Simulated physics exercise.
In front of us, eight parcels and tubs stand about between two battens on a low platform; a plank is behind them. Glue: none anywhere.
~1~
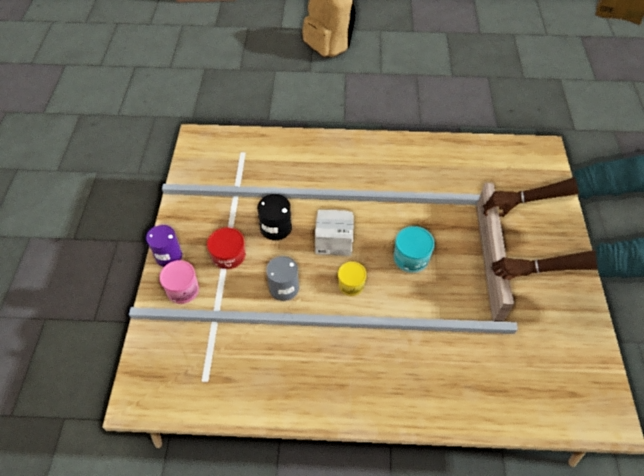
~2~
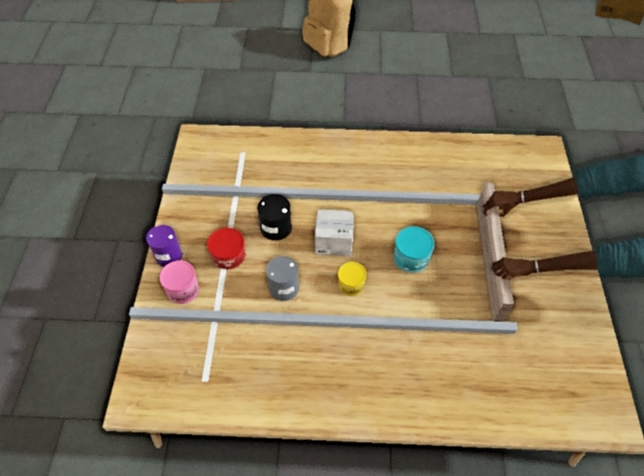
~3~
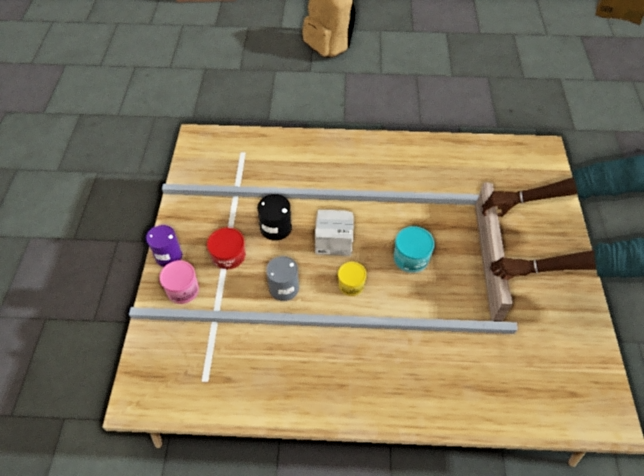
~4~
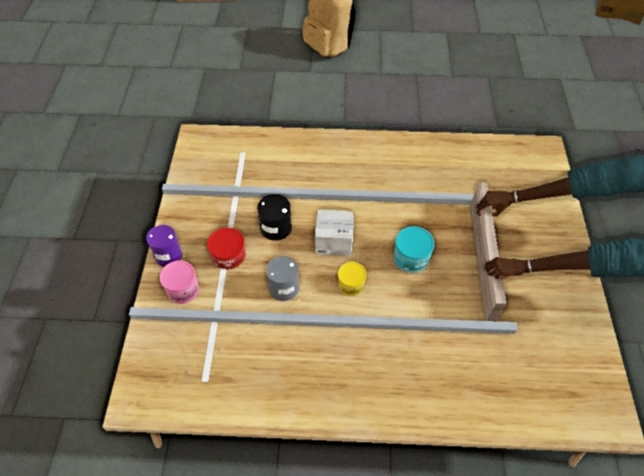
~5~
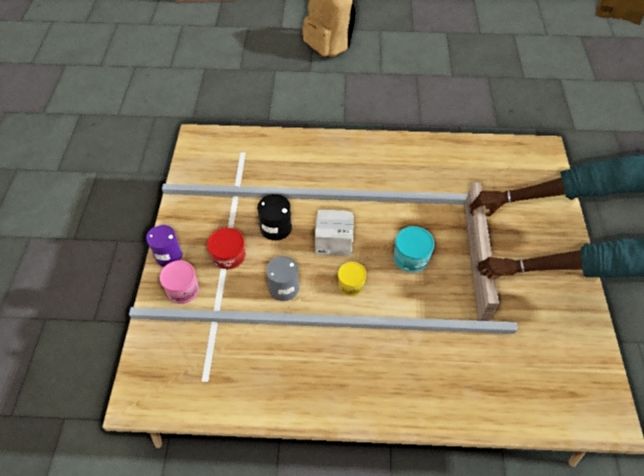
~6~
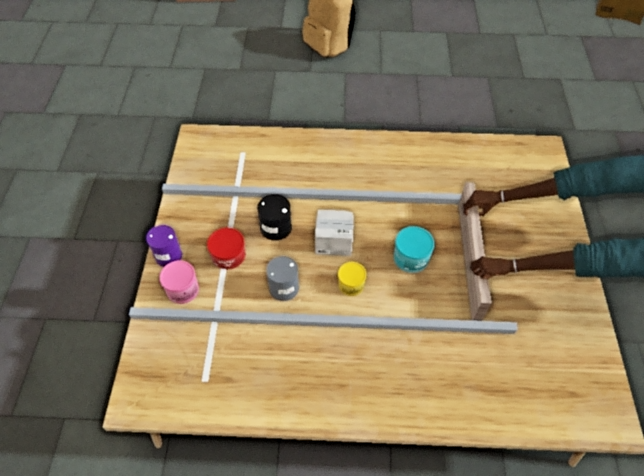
Plank gripped by two hands sliding slightly left between two battens on a wooden platform, the tubs and parcels ahead staying still.
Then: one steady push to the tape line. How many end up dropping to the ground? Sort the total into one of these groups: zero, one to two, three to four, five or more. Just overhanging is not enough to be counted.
It goes in the group one to two.
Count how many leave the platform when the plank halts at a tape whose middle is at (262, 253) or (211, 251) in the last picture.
Respectively 0 and 2.
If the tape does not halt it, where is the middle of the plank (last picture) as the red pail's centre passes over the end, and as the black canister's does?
Estimated middle: (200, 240), and (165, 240) for the other.
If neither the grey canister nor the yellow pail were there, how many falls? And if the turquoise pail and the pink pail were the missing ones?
First 1, then 1.
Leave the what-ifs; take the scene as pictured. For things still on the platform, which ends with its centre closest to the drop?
It's the pink pail that is foremost.
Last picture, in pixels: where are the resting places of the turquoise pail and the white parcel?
(204, 258) and (211, 227), roughly.
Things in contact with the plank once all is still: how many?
Looks like 4 of them, all told.
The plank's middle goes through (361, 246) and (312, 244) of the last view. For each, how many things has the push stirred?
The counts are 3 and 5.
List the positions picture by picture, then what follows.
Purple canister (165, 246); pink pail (180, 283); red pail (227, 249); plank (493, 250); tape (226, 252), in the first picture.
Pink pail (180, 283); black canister (275, 217), in the second picture.
Red pail (227, 249); plank (492, 250), in the third picture.
Purple canister (165, 246); yellow pail (352, 279), in the fourth picture.
Pink pail (180, 283); grey canister (283, 279), in the fifth picture.
Purple canister (165, 246); pink pail (180, 283); red pail (227, 249); plank (473, 250); tape (226, 252), in the sixth picture.
Soon after, none off yet; purple canister at rest near (165, 246); pink pail at rest near (180, 283); red pail at rest near (227, 249).
At rest, the number that fall off is one or two; fallen, purple canister.
